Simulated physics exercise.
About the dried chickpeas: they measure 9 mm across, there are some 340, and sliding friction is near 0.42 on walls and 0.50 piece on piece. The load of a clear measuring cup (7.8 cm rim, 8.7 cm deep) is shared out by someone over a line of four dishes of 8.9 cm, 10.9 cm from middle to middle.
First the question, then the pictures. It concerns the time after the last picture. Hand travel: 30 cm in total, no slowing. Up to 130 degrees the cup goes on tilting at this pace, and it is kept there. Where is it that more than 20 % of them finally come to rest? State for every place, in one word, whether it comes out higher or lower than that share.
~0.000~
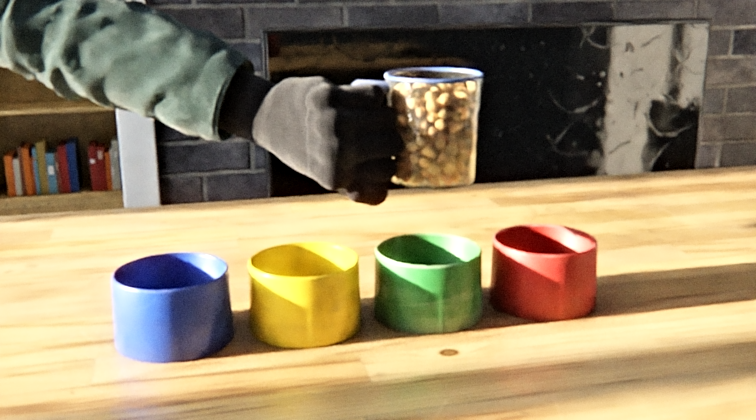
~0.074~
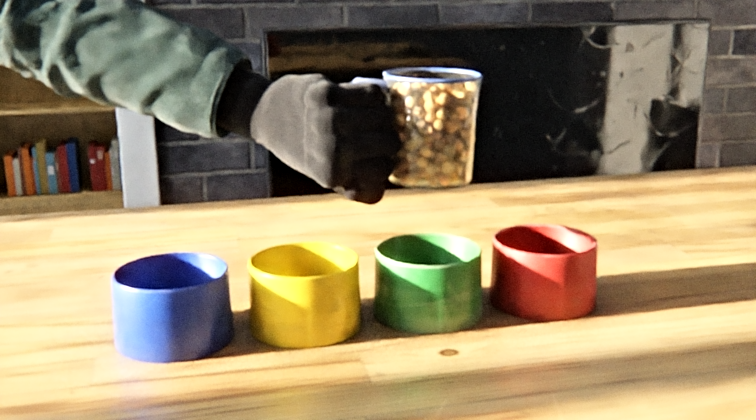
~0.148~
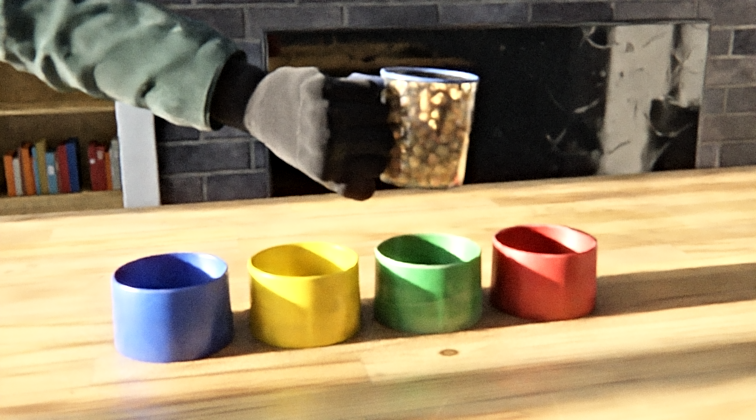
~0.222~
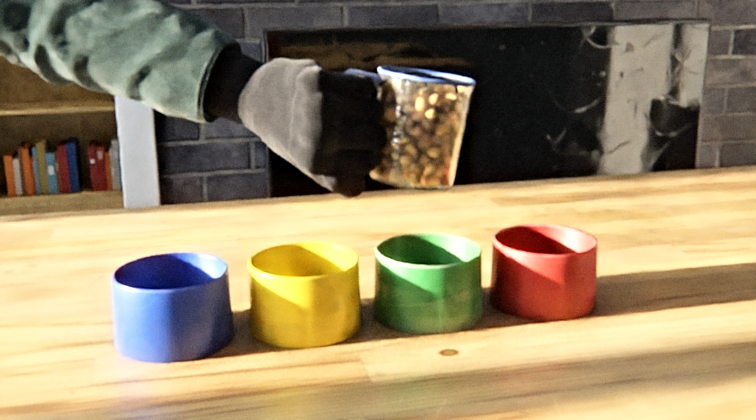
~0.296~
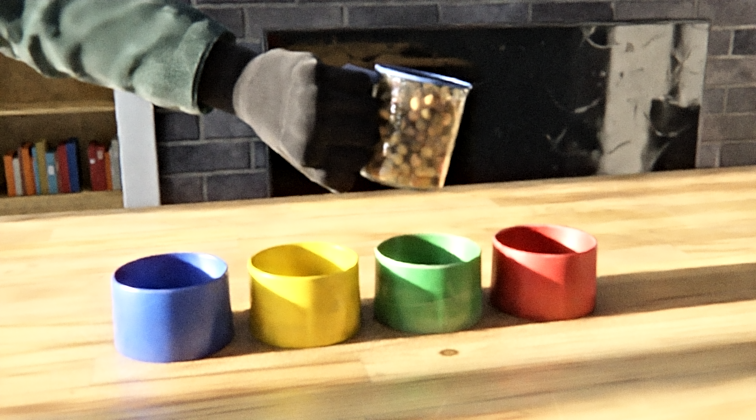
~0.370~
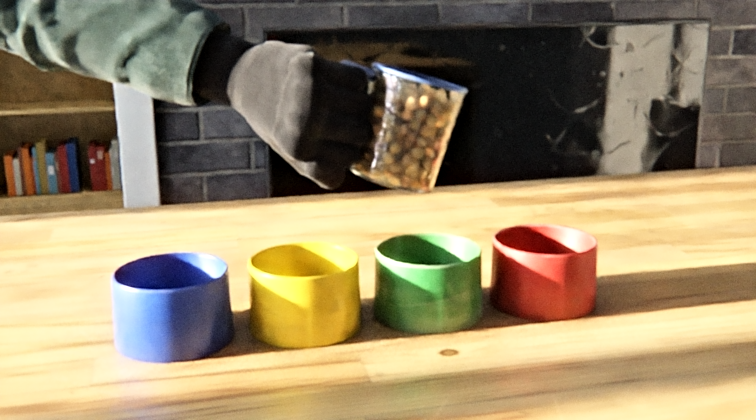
Red dish: Lower, blue dish: Lower, green dish: Lower, yellow dish: Higher, counter: Lower.
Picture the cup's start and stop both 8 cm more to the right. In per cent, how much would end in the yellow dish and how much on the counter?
Shares would be yellow 10 and counter 20.
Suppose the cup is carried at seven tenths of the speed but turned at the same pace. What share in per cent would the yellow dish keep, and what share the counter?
Shares: Yellow 40, counter 40.
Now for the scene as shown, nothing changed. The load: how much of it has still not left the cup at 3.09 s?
Reading: Approx. 0 %.
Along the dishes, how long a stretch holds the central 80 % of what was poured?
Length: Approx. 6 cm.
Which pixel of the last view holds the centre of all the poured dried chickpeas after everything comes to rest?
Near (303, 296).
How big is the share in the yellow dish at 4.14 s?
Close to 85 per cent at that point.
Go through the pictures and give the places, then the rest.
The first frame shows cup at (433, 127), tilt 0 degrees, lip at (479, 74), moved 0.0 cm; middle of the pieces at (435, 129); red dish at (545, 240); green dish at (428, 249); yellow dish at (304, 260); blue dish at (171, 271).
The second frame shows cup at (431, 128), tilt 1 degrees, lip at (478, 75), moved 0.2 cm; middle of the pieces at (433, 129).
The third frame shows cup at (425, 128), tilt 5 degrees, lip at (475, 78), moved 0.7 cm; middle of the pieces at (427, 129).
The fourth frame shows cup at (419, 128), tilt 8 degrees, lip at (471, 81), moved 1.3 cm; middle of the pieces at (420, 130).
The fifth frame shows cup at (412, 129), tilt 12 degrees, lip at (467, 85), moved 1.8 cm; middle of the pieces at (413, 130).
The sixth frame shows cup at (405, 129), tilt 16 degrees, lip at (463, 89), moved 2.4 cm; middle of the pieces at (407, 131); red dish at (545, 240); green dish at (428, 249); yellow dish at (304, 260); blue dish at (171, 271). The cup turns about 50 degrees a second and travels 8 cm a second.
Then, at 2.00 s, tilt 102 degrees; cup holds 80 %, green 5 %, yellow 10 %.
After 3.09 s, tilt 130 degrees; cup holds 0 %, green 5 %, yellow 85 %.
After 4.14 s, tilt 130 degrees; cup holds 0 %, green 5 %, yellow 85 %.
By 4.4 s all is still; red 0 %, blue 0 %, green 5 %, yellow 85 %, counter 10 %.
